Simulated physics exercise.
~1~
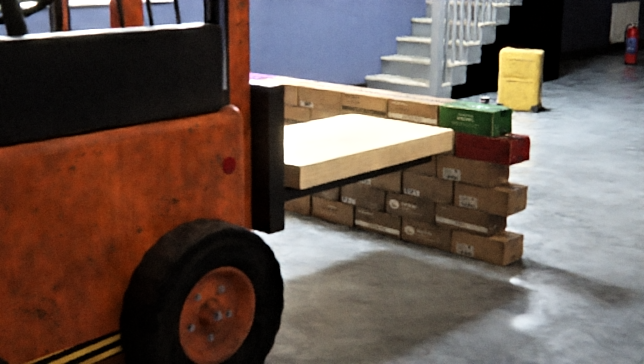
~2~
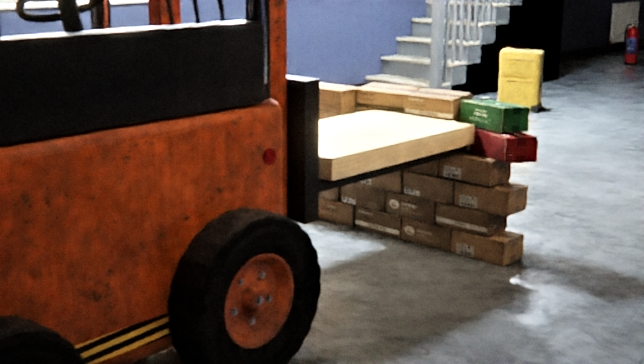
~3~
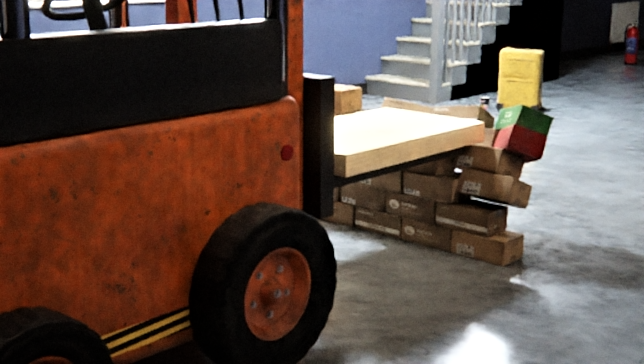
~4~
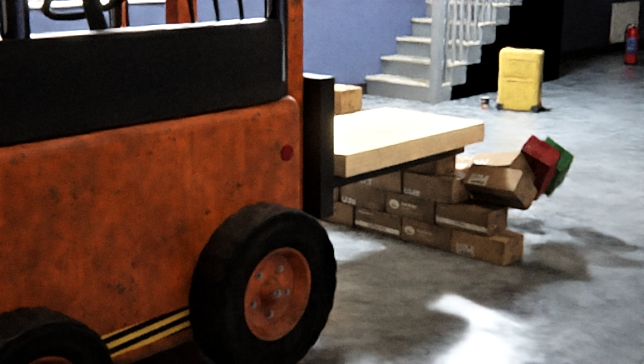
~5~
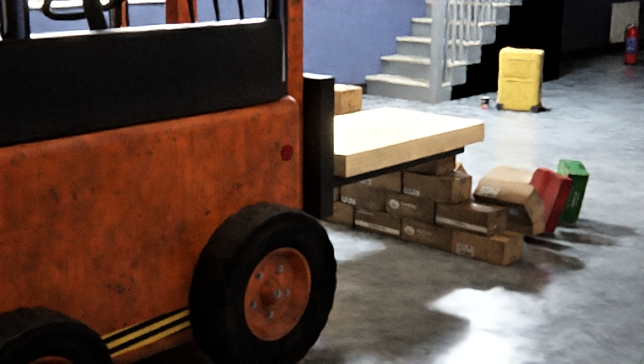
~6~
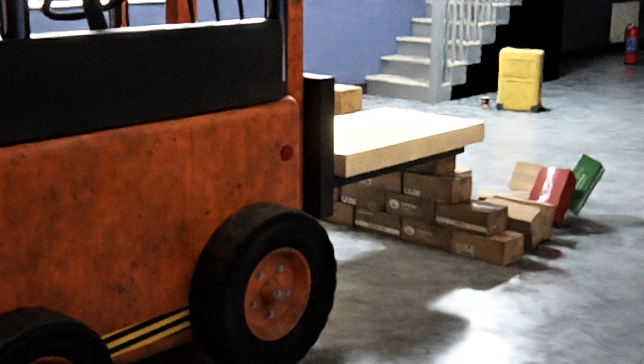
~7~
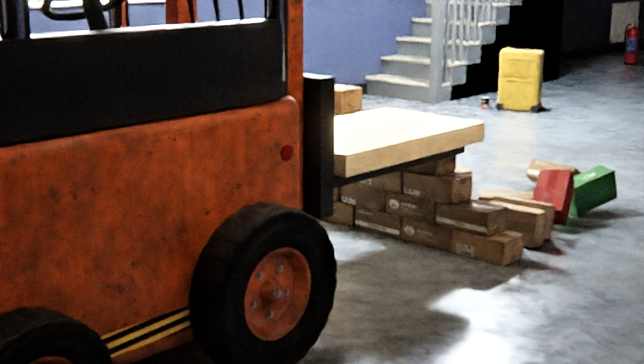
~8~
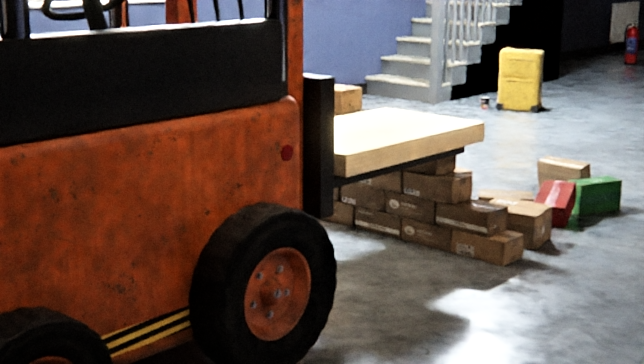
An orange lift truck pushes into a box wall, toppling its right end onto the floor.
